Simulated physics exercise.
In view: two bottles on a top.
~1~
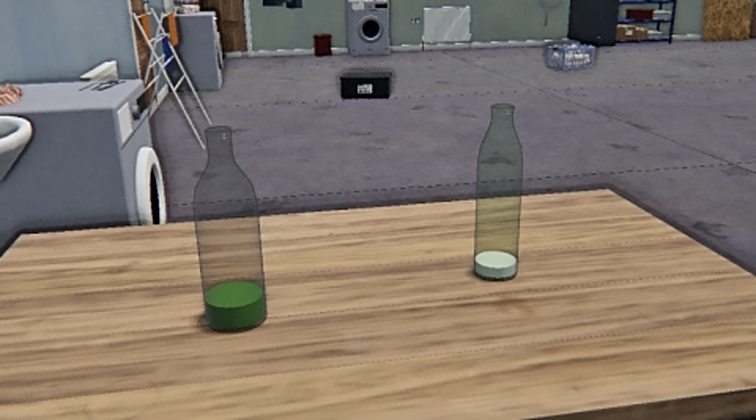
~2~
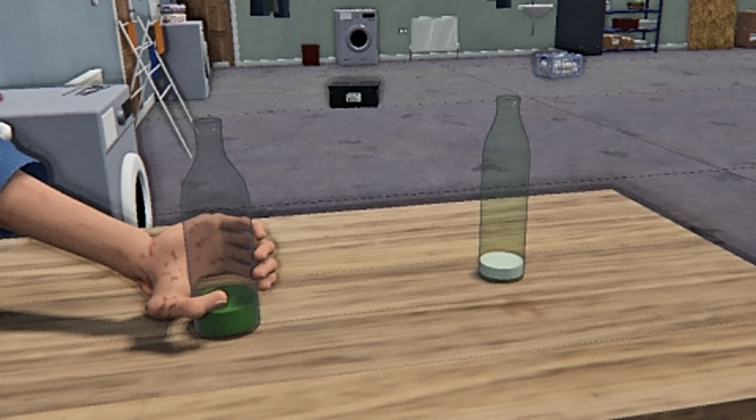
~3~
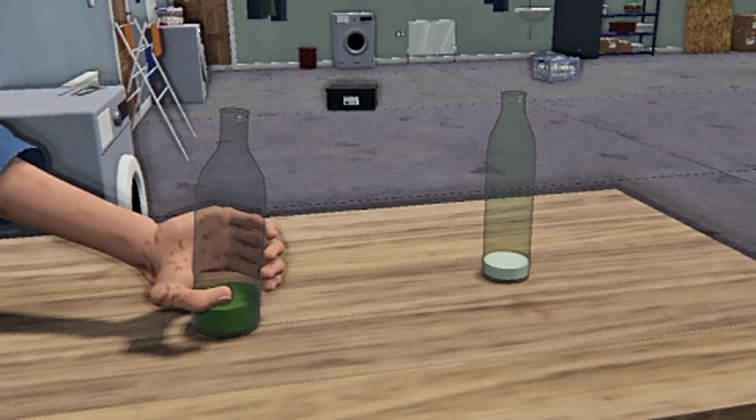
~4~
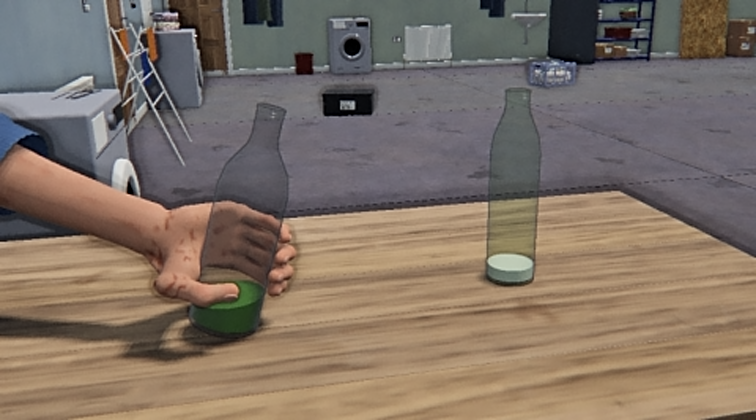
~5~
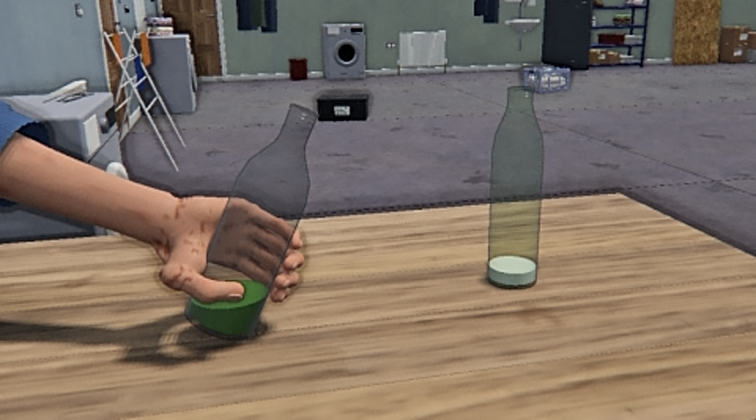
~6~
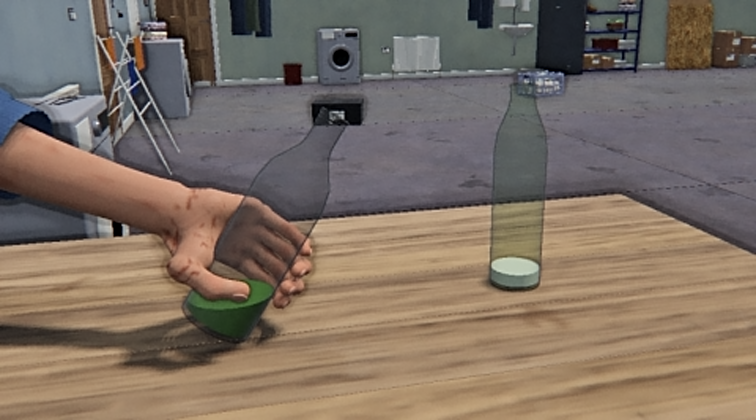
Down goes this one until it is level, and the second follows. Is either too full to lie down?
The left one keeps it in and the right one keeps it in.
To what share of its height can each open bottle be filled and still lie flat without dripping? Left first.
Near 24 and 22 in a hundred.
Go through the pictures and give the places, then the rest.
The first picture shows both stand upright; left bottle (228, 226) nearly empty, open; right bottle (499, 191) nearly empty, open.
The second picture shows a hand takes the left bottle; left bottle nearly empty, surface at (225, 299); right bottle nearly empty, surface at (502, 261).
In the third picture, the left bottle is being lowered; left bottle (231, 219) nearly empty; right bottle (510, 185) nearly empty.
In the fourth picture, the left bottle is being lowered; left bottle nearly empty, surface at (229, 295); right bottle nearly empty, surface at (511, 263).
In the fifth picture, the left bottle is being lowered; left bottle (262, 216) tipped 25°; right bottle (516, 185) nearly empty.
In the sixth picture, the left bottle is being lowered; left bottle (276, 218) tipped 35°, open; right bottle nearly empty, surface at (515, 267), open.
A moment on, the left bottle is nearly down; left bottle, all still inside.
Further on, the left bottle lies flat; left bottle, all still inside.
When it is over, both lie flat; left bottle, all still inside; right bottle, all still inside.
